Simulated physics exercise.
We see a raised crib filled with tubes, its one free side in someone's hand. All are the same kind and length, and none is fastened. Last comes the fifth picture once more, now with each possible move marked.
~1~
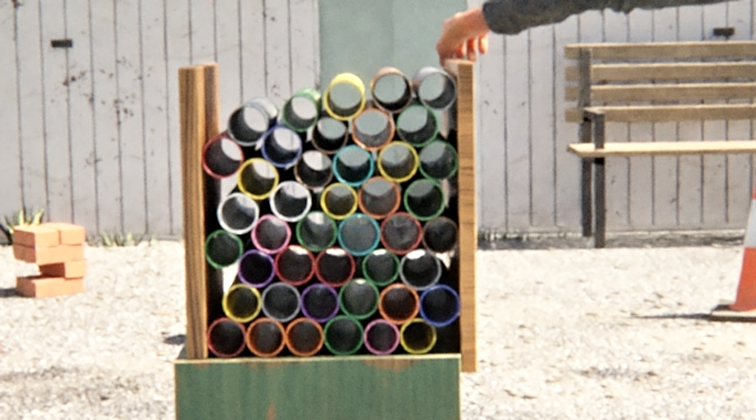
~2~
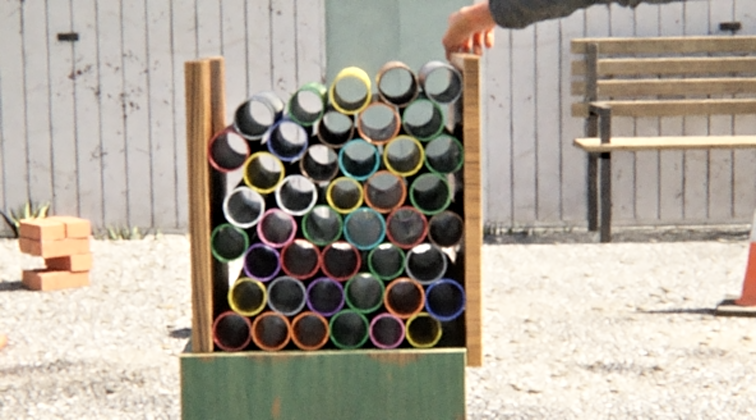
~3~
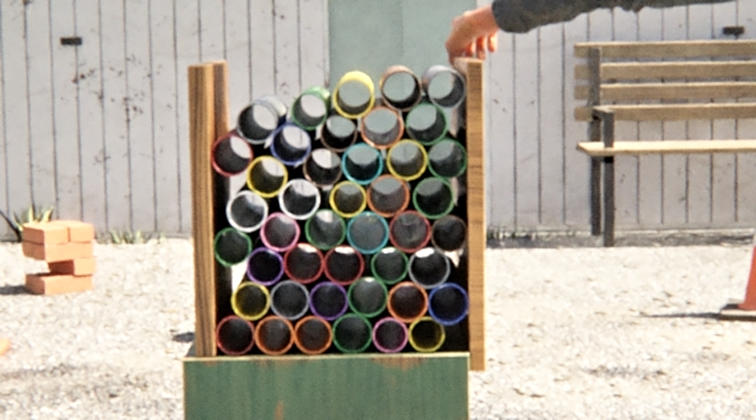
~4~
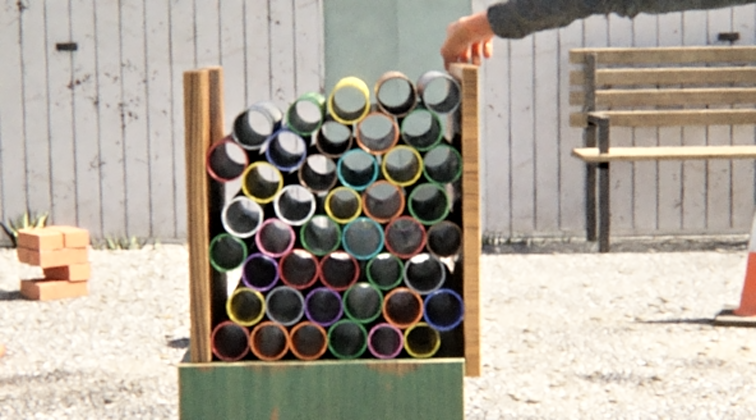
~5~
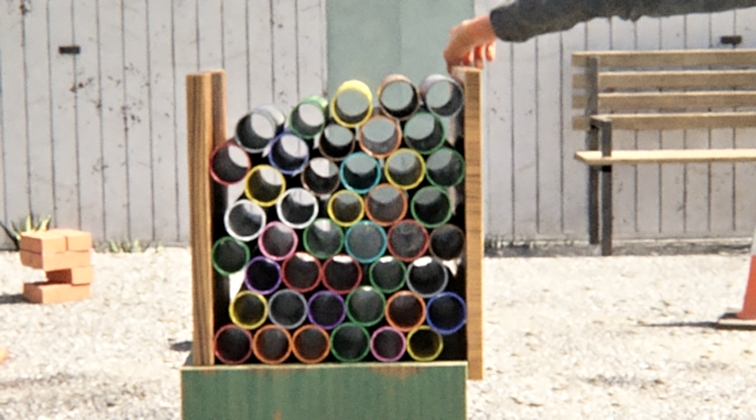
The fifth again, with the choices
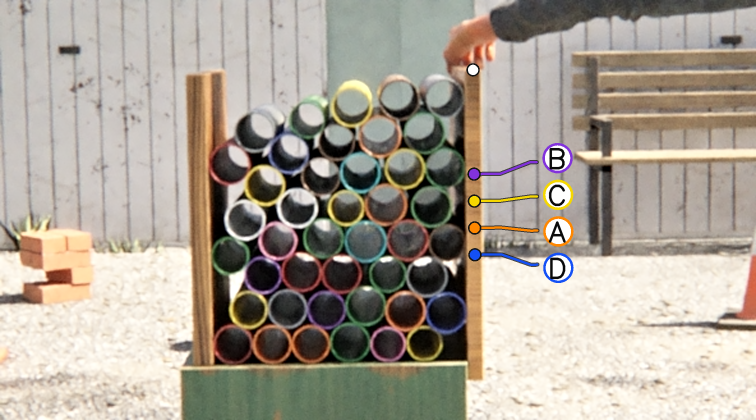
A hand holds the right side board of a crib of colourful tubes, barely moving.
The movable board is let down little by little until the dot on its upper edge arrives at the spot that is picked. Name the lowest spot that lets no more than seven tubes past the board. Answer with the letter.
No lower than D.
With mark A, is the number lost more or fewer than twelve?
At A, fewer than twelve.
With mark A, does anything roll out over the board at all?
Yes.
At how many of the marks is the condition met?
Four of the four.
On the copy, A at (475, 228); B at (474, 174); C at (474, 201); D at (475, 255); the white dot at (473, 70).
On D. First, top of the board (465, 148).
Then, top of the board (466, 232).
Finally, top of the board (466, 254), about four out over the board.
By contrast, A about four out over the board; B one out over the board; C about four out over the board.
